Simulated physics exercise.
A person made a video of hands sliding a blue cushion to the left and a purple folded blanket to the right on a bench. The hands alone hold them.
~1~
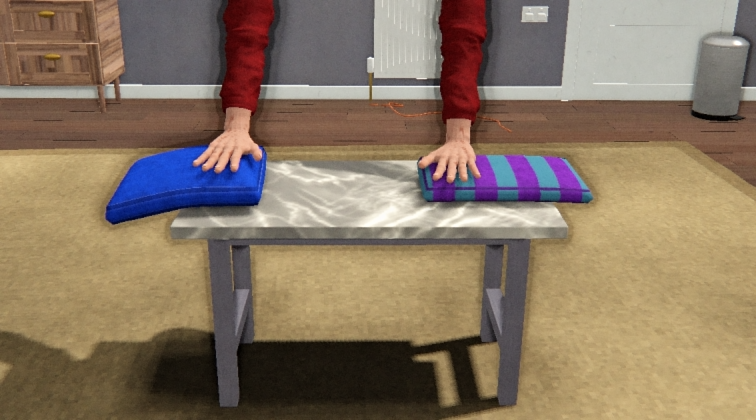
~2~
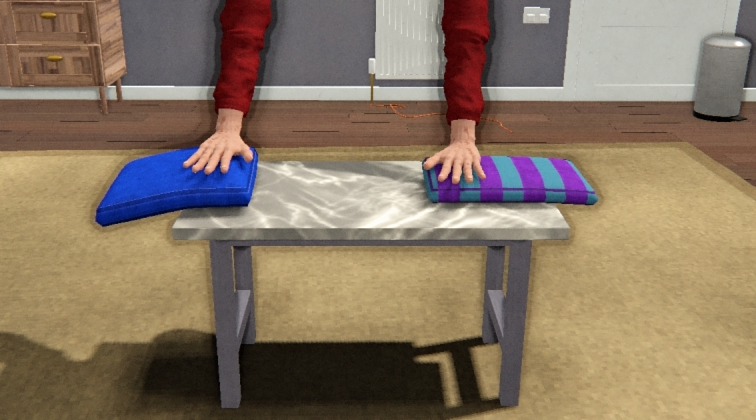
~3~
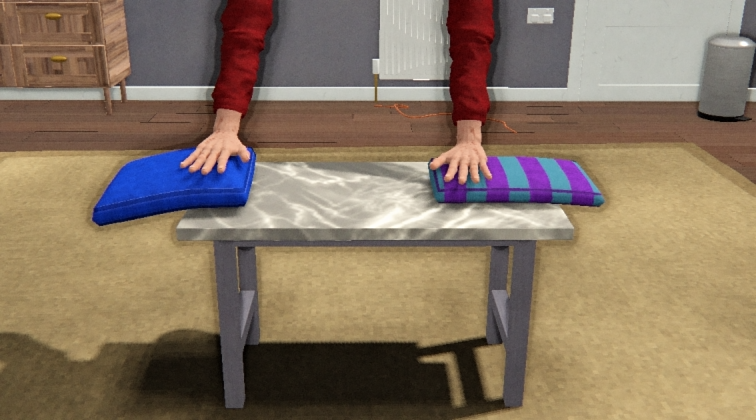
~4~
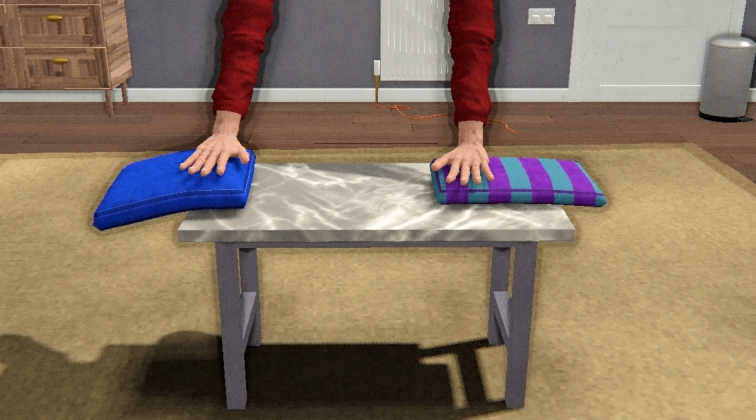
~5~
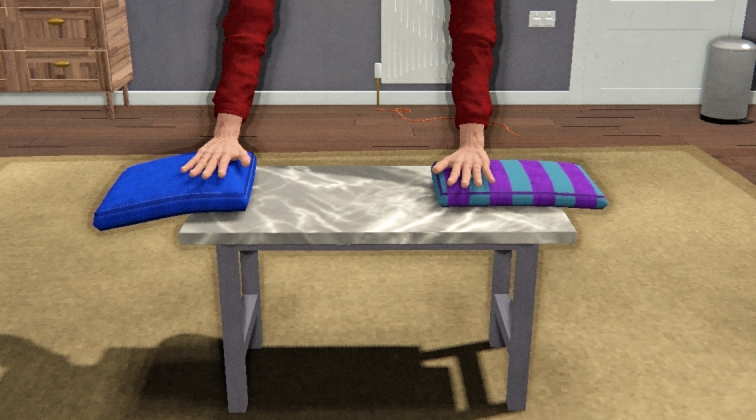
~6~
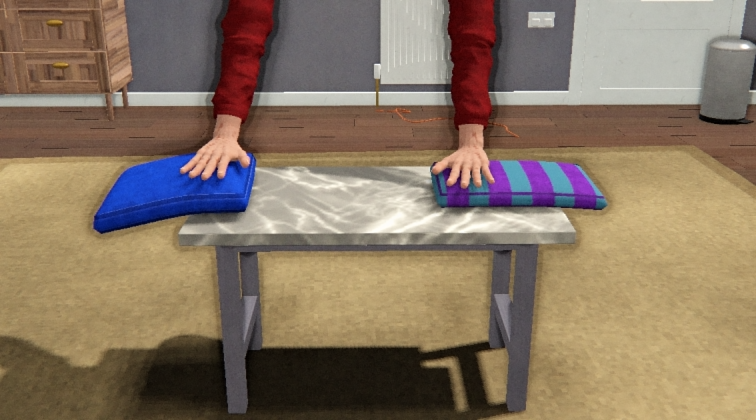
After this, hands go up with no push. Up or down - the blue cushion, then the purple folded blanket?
Blue cushion: Down, purple folded blanket: Up.
Then, 0.28 s on from there, cushion tipping outwards near (177, 209); folded blanket as it was left.
Then, 0.52 s on from there, cushion on the floor near (175, 350); folded blanket as it was left.
Then, 0.76 s on from there, cushion on the floor near (101, 356); folded blanket as it was left.
In the end, cushion on the floor near (83, 356); folded blanket as it was left. The blue cushion goes down and the purple folded blanket stays up there.
